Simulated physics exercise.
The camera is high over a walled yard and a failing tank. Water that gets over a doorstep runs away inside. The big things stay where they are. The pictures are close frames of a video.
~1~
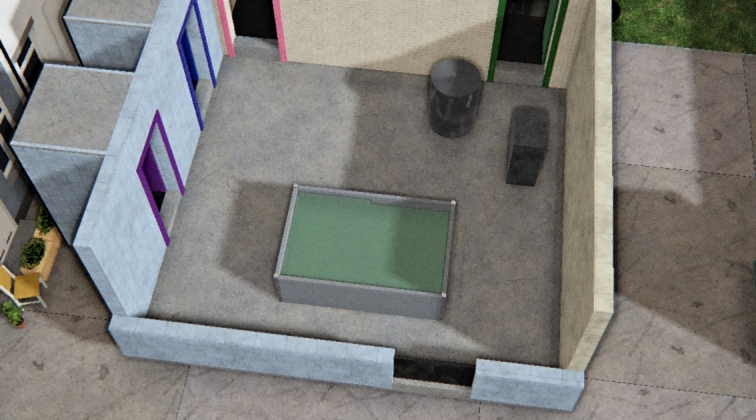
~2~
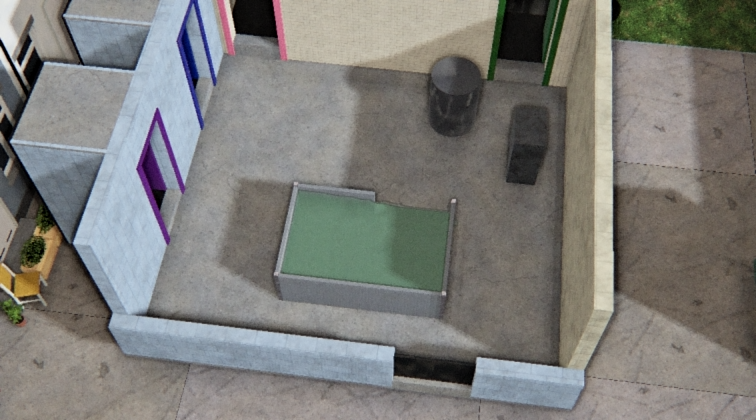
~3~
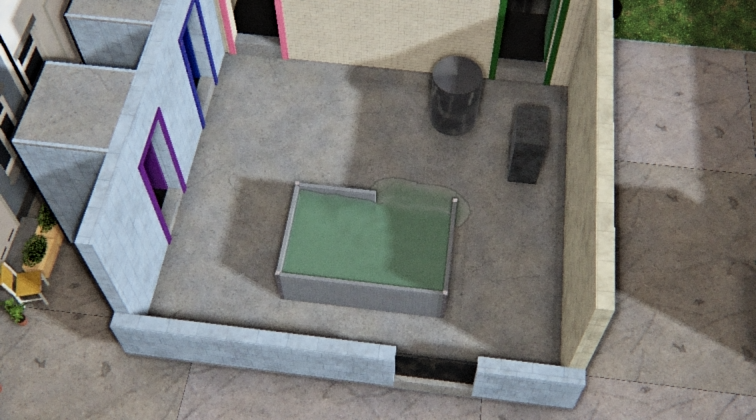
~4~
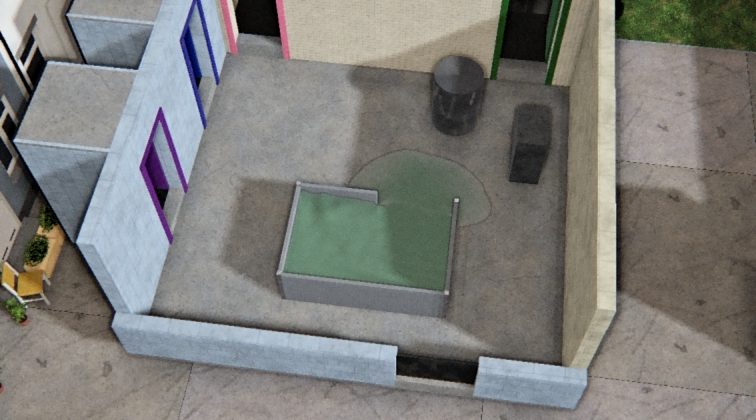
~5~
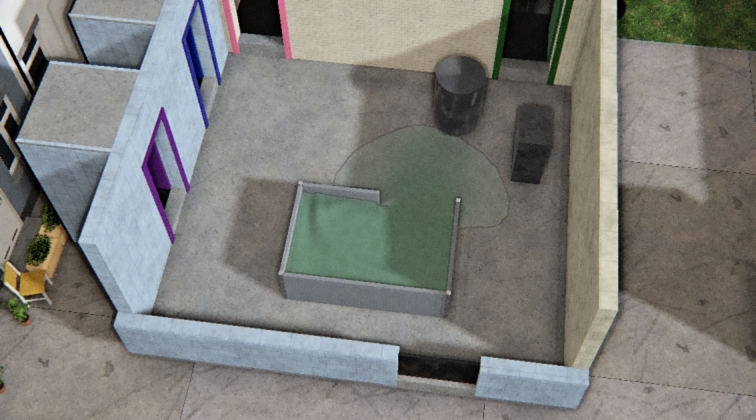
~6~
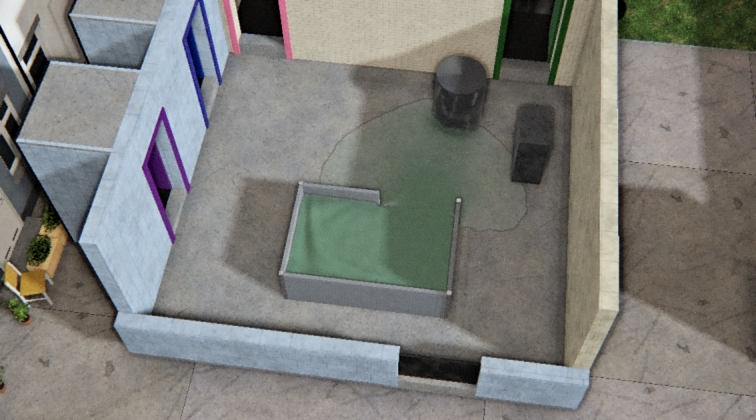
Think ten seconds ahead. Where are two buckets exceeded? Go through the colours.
In the end: The green door stays under that; the purple door stays under that; the blue door stays under that; the pink door stays under that.
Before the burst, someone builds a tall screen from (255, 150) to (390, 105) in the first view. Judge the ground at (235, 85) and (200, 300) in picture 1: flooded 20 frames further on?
One after the other: Under water, clear.
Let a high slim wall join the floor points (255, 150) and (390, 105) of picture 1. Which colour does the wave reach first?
It is the green door.
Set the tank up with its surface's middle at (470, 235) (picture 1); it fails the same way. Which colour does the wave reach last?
It is the purple one.
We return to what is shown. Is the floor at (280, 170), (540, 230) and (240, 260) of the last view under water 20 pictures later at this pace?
In that order: Not flooded, covered, dry.
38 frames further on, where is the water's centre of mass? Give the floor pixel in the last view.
Near (391, 181).
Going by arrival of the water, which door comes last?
It is the purple-painted one.
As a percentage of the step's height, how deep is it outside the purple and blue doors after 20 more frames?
Roughly 0 per cent, then 80 per cent.
A moment on, water covers 30 % of the floor; the green door wet at the sill, nothing in, the purple door not reached, the blue door not reached, the pink door not reached.
Next, water covers 35 % of the floor; the green door wet at the sill, nothing in, the purple door not reached, the blue door not reached, the pink door wet at the sill, nothing in.
Then, water covers 50 % of the floor; the green door wet at the sill, nothing in, the purple door not reached, the blue door wet at the sill, nothing in, the pink door wet at the sill, nothing in.
Later, water covers 90 % of the floor; the green door under two buckets in, the purple door wet at the sill, nothing in, the blue door wet at the sill, nothing in, the pink door wet at the sill, nothing in.
In the end, water covers 95 % of the floor; the green door under two buckets in, the purple door wet at the sill, nothing in, the blue door wet at the sill, nothing in, the pink door wet at the sill, nothing in.
